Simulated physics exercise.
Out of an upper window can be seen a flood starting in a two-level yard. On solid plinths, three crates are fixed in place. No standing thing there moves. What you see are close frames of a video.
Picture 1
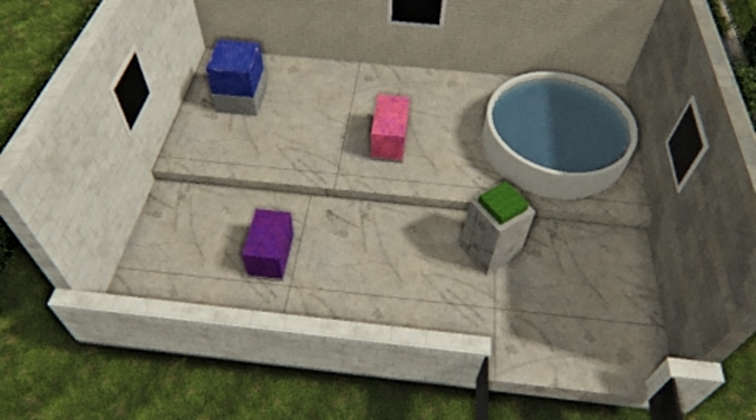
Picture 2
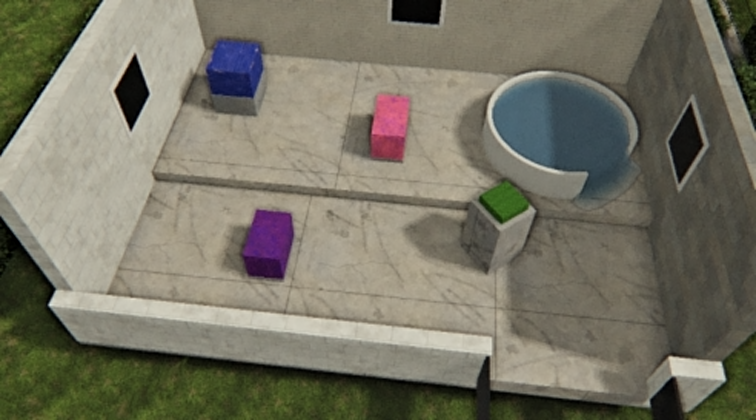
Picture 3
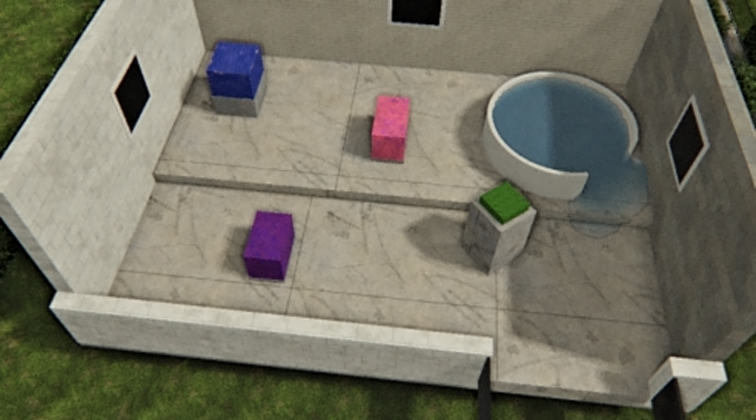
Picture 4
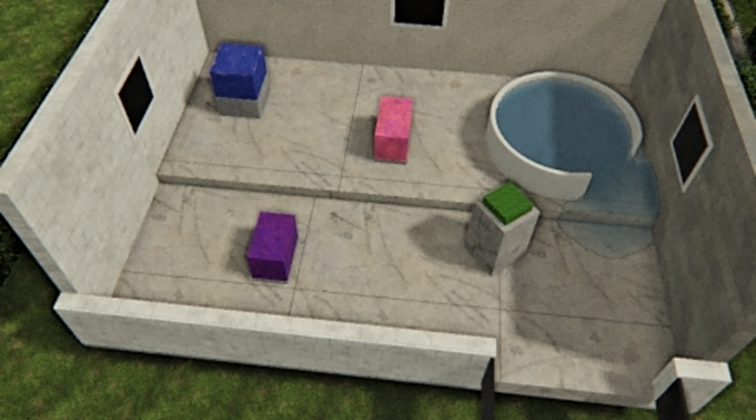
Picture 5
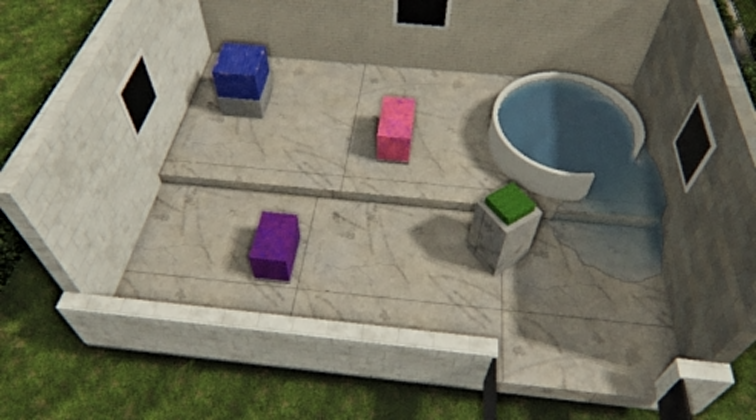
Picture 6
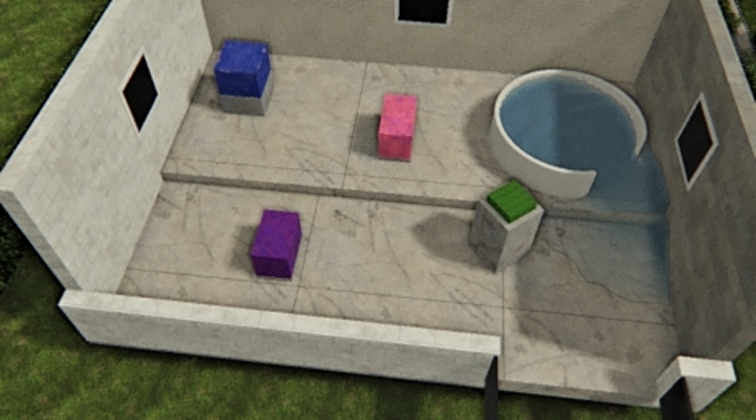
A walled, two-level paved yard with grass outside is seen from high above, the view drifting very slightly. A blue block on a grey base, a pink block and a round white tank of water stand on the upper level, with a purple block and a green-topped pale plinth below. The tank's front right side opens, and water pours out, spreads over the step and spills across the lower paving at right.
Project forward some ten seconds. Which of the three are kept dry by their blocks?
The blue crate remains dry; the purple crate remains dry; the pink crate remains dry.
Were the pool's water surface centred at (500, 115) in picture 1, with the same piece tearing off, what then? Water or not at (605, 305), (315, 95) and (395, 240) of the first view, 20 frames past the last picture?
Submerged, untouched, untouched.
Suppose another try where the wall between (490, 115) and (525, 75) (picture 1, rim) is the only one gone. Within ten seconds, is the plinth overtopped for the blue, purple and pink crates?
Result - blue crate is not reached; purple crate gets flooded; pink crate gets flooded.
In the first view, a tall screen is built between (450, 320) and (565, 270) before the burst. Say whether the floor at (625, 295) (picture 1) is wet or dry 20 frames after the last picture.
By then the spot is wetted.
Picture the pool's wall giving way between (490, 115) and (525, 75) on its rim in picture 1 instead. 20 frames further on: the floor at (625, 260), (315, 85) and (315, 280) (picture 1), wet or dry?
Obs. 1: Moisture-free; obs. 2: Sodden; obs. 3: Moisture-free.
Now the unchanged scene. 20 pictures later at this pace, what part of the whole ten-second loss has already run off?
I make it 40 per cent.
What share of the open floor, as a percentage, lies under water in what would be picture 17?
That works out to some 15 in a hundred.
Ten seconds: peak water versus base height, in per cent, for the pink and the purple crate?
The first reaches around 50 in a hundred, the second around 10.
A moment on, water covers 10 % of the floor; the blue crate not reached, the purple crate not reached, the pink crate not reached.
Next, water covers 15 % of the floor; the blue crate not reached, the purple crate not reached, the pink crate not reached.
Then, water covers 20 % of the floor; the blue crate not reached, the purple crate not reached, the pink crate not reached.
Later, water covers 25 % of the floor; the blue crate not reached, the purple crate not reached, the pink crate water round its plinth.
In the end, water covers 25 % of the floor; the blue crate stayed above the water, the purple crate stayed above the water, the pink crate stayed above the water.
